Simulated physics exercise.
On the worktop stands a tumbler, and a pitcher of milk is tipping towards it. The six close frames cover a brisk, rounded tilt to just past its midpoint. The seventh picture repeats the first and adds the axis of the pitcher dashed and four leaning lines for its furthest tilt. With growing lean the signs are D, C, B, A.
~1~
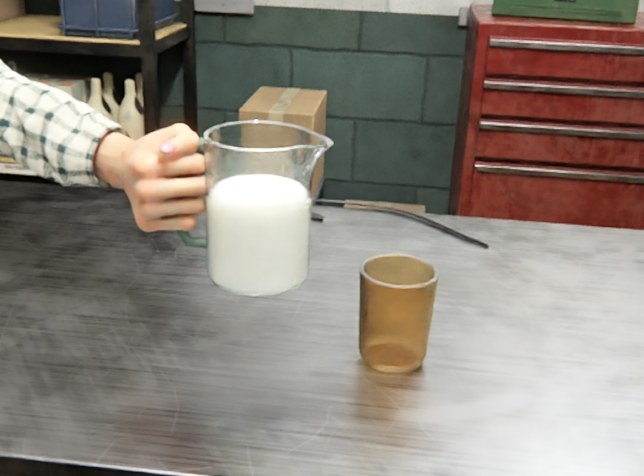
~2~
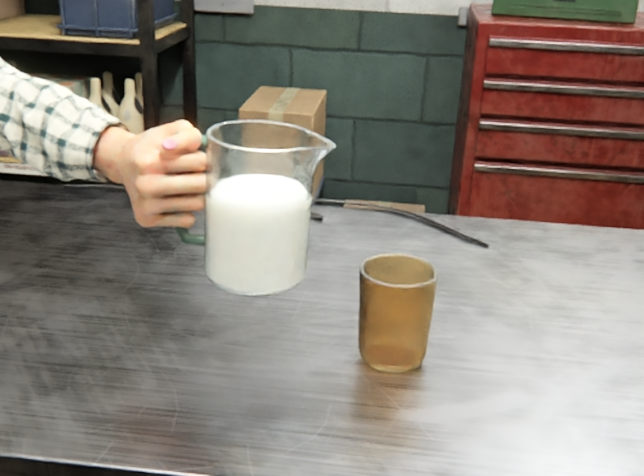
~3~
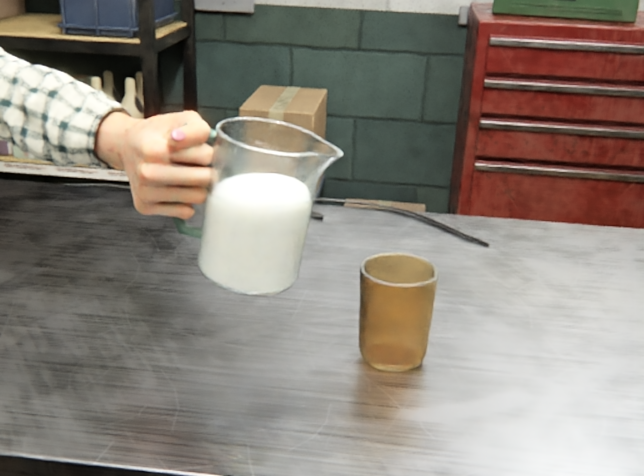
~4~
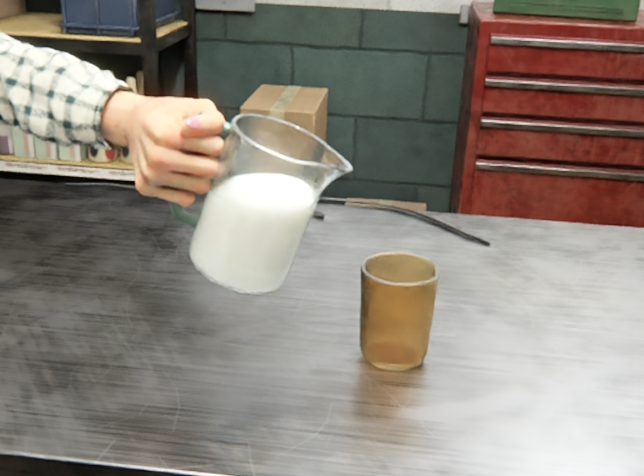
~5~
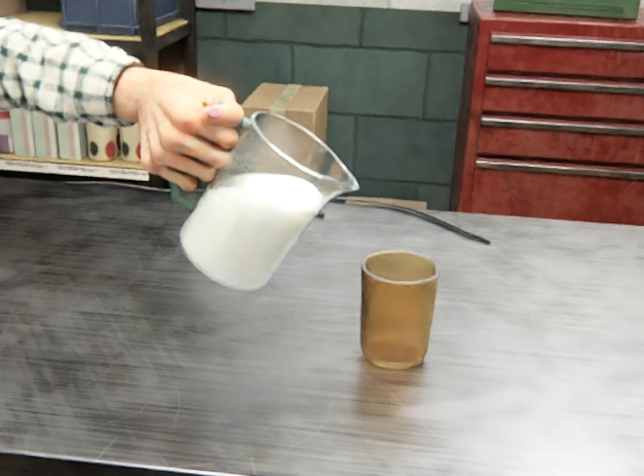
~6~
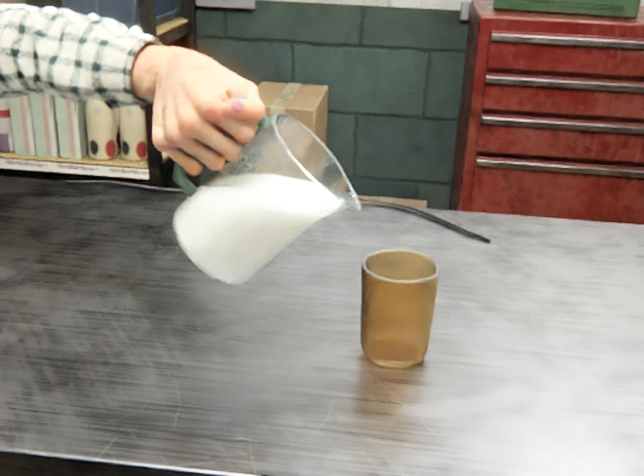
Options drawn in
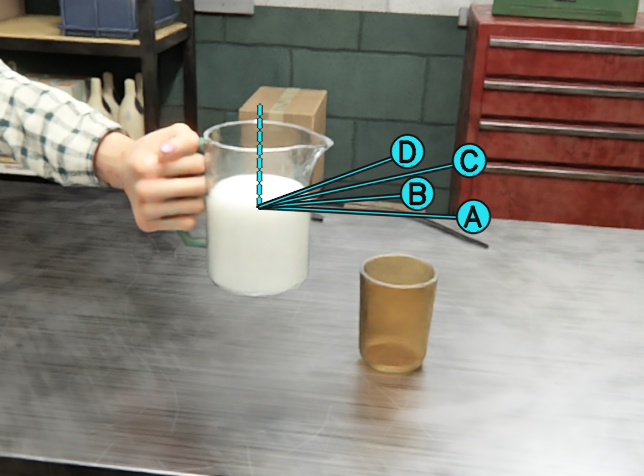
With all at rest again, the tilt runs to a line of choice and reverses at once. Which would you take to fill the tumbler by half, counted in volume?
Choose D.
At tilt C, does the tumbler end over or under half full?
Over.
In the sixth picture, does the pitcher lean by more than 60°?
No.
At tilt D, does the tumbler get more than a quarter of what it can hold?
Yes, clearly.
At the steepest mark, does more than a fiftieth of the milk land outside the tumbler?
Yes, it does.
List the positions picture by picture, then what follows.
Upright, lip at (331, 143); rim of the tumbler round (399, 269); nothing has left yet.
Tipped about 2°, lip at (333, 146); nothing has left yet.
Tipped about 9°, lip at (341, 154); nothing has left yet.
Tipped about 19°, lip at (350, 168); nothing has left yet.
Tipped about 31°, lip at (357, 187); nothing has left yet.
Tipped about 44°, lip at (359, 207); nothing has left yet.
On the marked copy, A at (456, 217); B at (400, 195); C at (452, 165); D at (391, 158).
For tilt A, the tumbler ends with about 39 % of what it can hold; 55 % of the milk is spilt.
For tilt B, the tumbler ends with about 66 % of what it can hold; 27 % of the milk is spilt.
For tilt C, the tumbler ends with about 73 % of what it can hold; 6 % of the milk is spilt.
For tilt D, the tumbler ends with about 52 % of what it can hold.
